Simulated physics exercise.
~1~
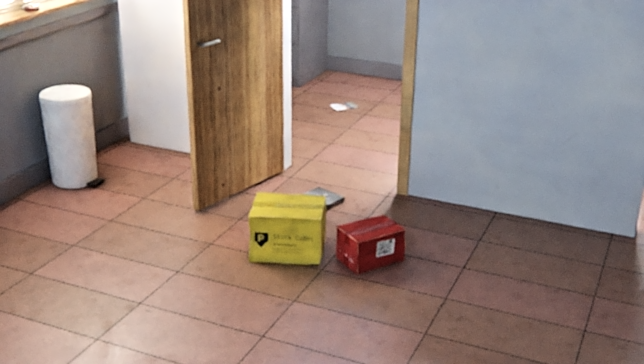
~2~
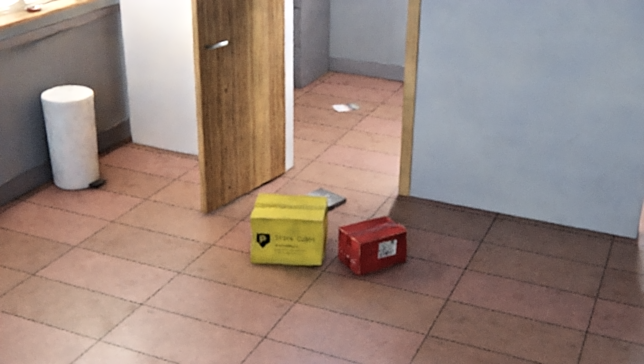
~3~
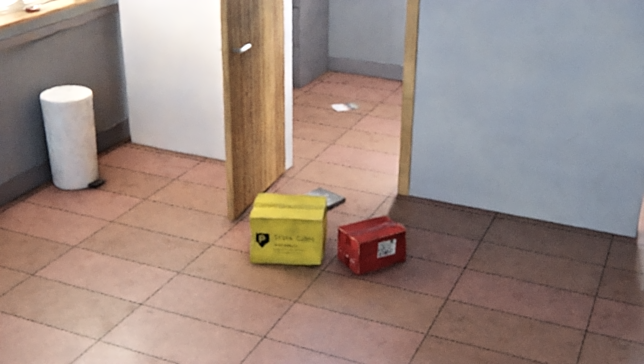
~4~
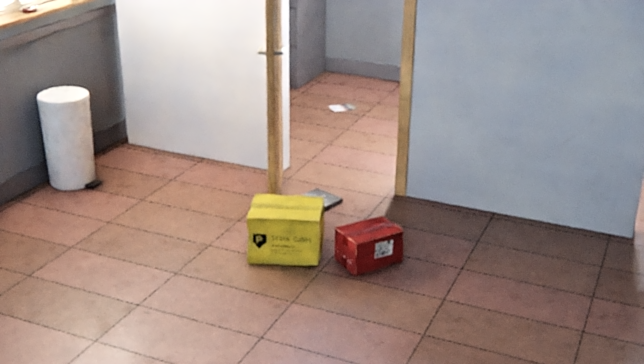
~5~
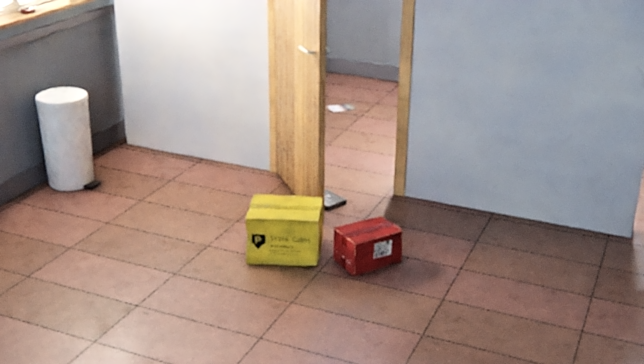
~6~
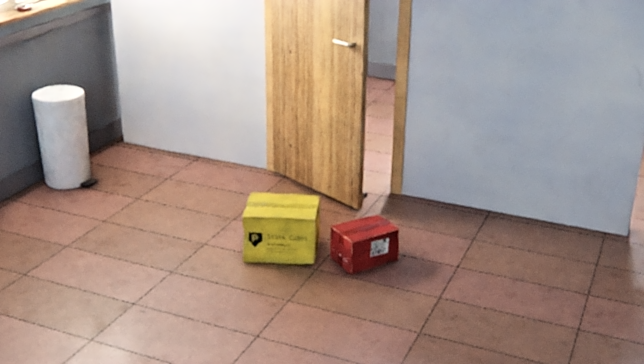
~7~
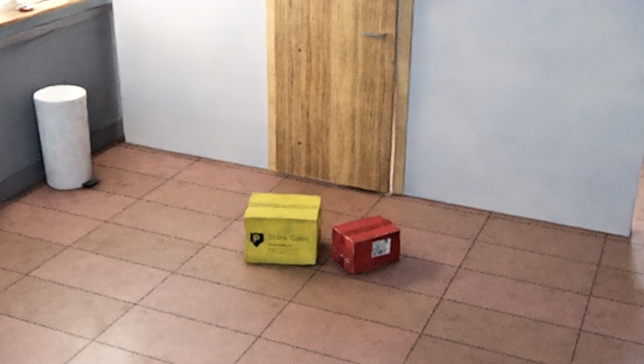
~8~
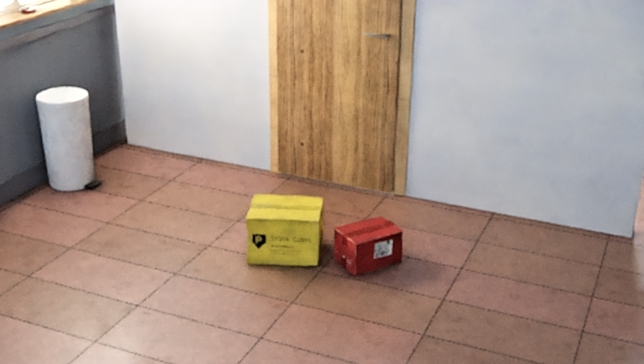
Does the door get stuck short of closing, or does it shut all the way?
The door shuts all the way. It swings past the yellow box and red parcel without moving them and ends up filling the doorway.
